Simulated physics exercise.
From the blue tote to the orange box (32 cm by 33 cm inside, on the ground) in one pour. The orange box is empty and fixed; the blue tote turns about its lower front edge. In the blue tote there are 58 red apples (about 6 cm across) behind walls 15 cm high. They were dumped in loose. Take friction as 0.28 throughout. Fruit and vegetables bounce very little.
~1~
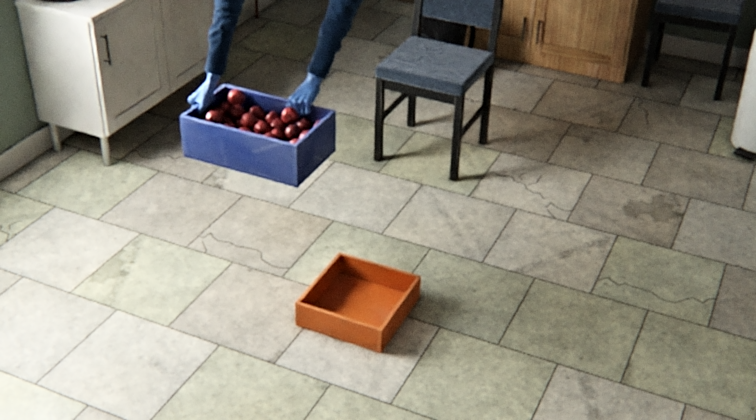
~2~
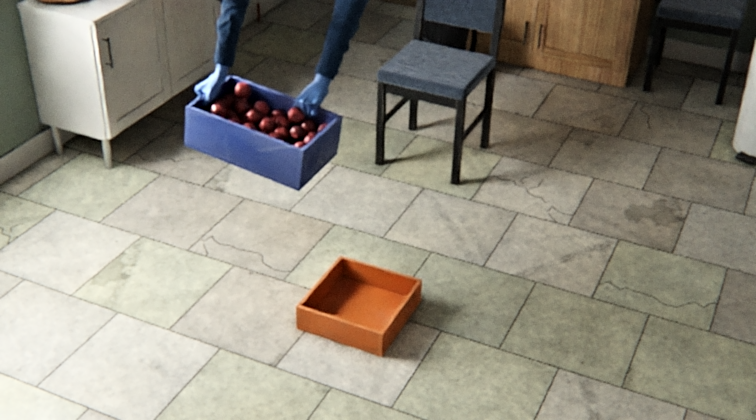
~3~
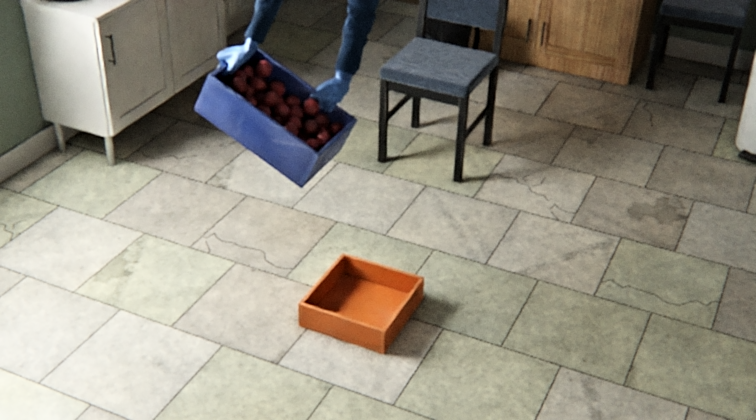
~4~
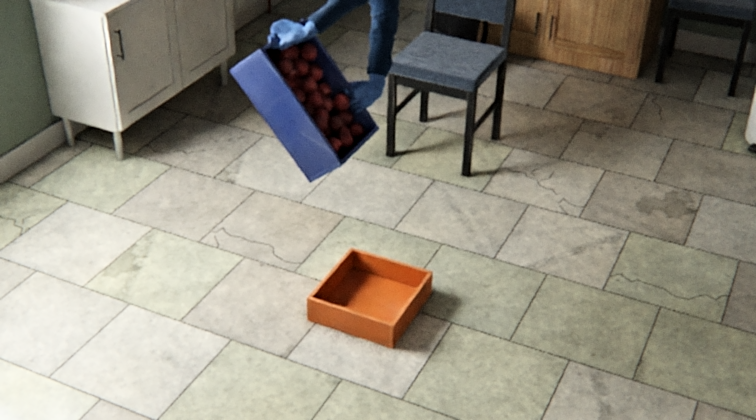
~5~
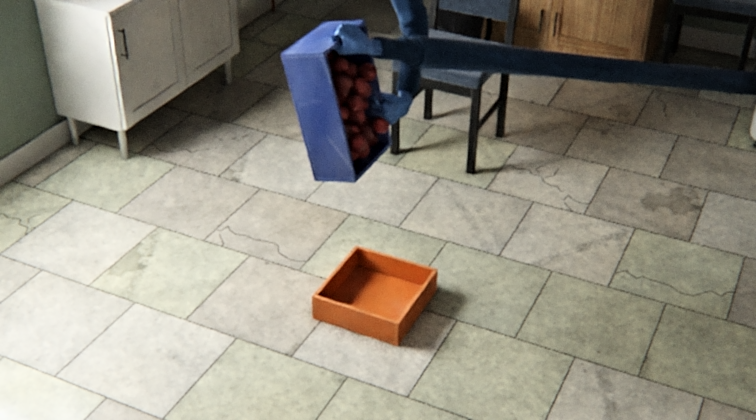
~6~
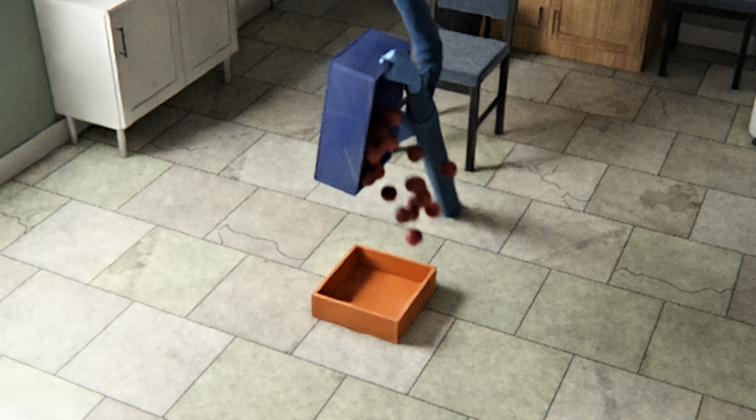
Blue-gloved hands tilt a blue tote of red apples until some tumble out above an orange box.
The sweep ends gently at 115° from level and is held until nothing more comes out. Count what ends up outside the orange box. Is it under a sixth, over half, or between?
In the end more than half of them are outside the orange box.
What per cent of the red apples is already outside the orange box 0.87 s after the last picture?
Some 70 per cent by then.
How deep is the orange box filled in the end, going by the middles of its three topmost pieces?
About 3 cm.
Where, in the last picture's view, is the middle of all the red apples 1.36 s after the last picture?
At about (511, 339).
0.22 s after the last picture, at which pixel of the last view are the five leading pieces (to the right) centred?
Near (490, 319).
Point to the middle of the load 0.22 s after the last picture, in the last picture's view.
Near (401, 182).
Then, 0.22 s after the last picture, tilt 112°; 21 still in the blue tote, 1 in the orange box, 10 outside the orange box and 26 in the air.
Then, 0.49 s after the last picture, tilt 115°; 1 still in the blue tote, 7 in the orange box, 33 outside the orange box and 17 in the air.
Then, 0.87 s after the last picture, tilt 115°; 14 in the orange box, 41 outside the orange box and 3 in the air.
When it is over (1.36 s after the last picture), 15 in the orange box and 43 outside the orange box. Asked share, 43 of 58, 74 per cent.
